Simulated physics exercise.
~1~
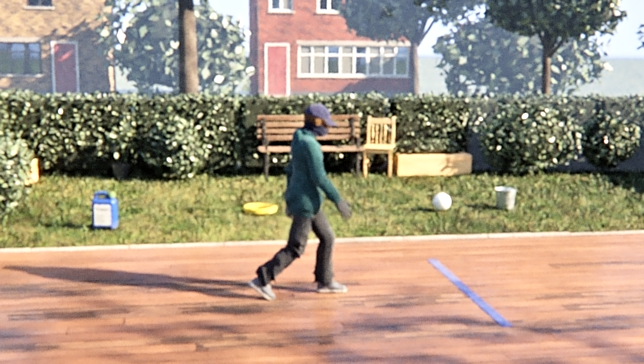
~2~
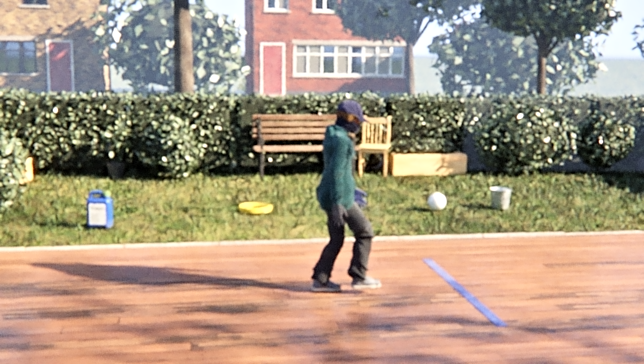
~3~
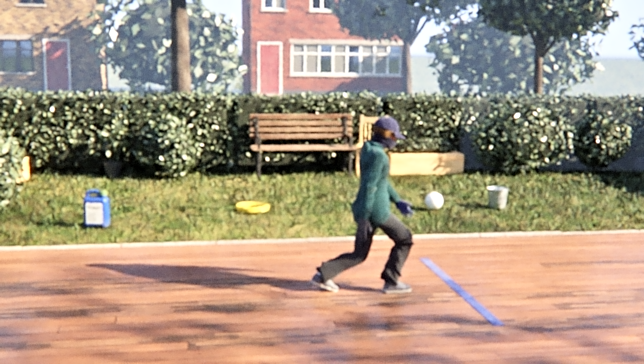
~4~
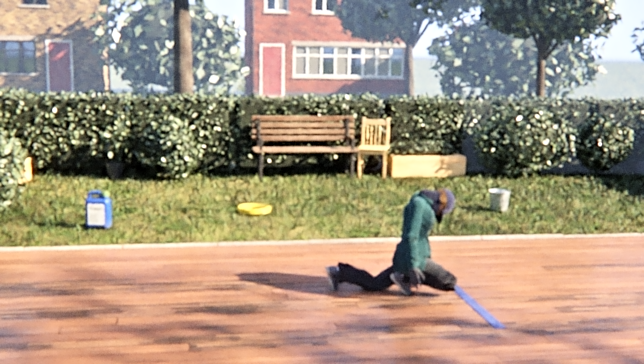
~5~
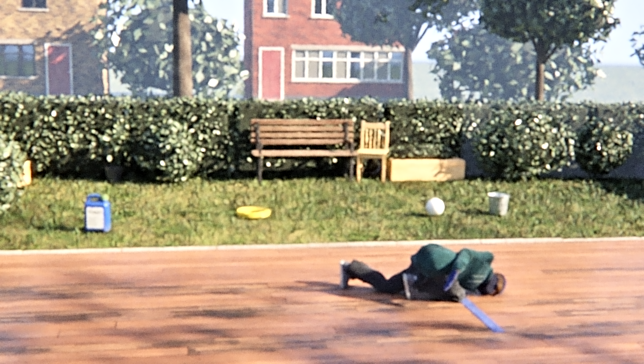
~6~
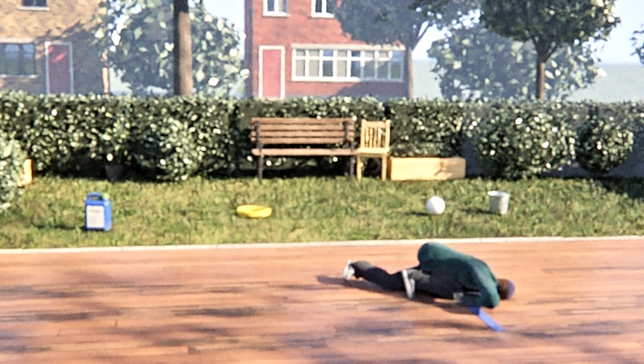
On a wooden floor, a person walks right, collapses forward and lies across a blue strip.
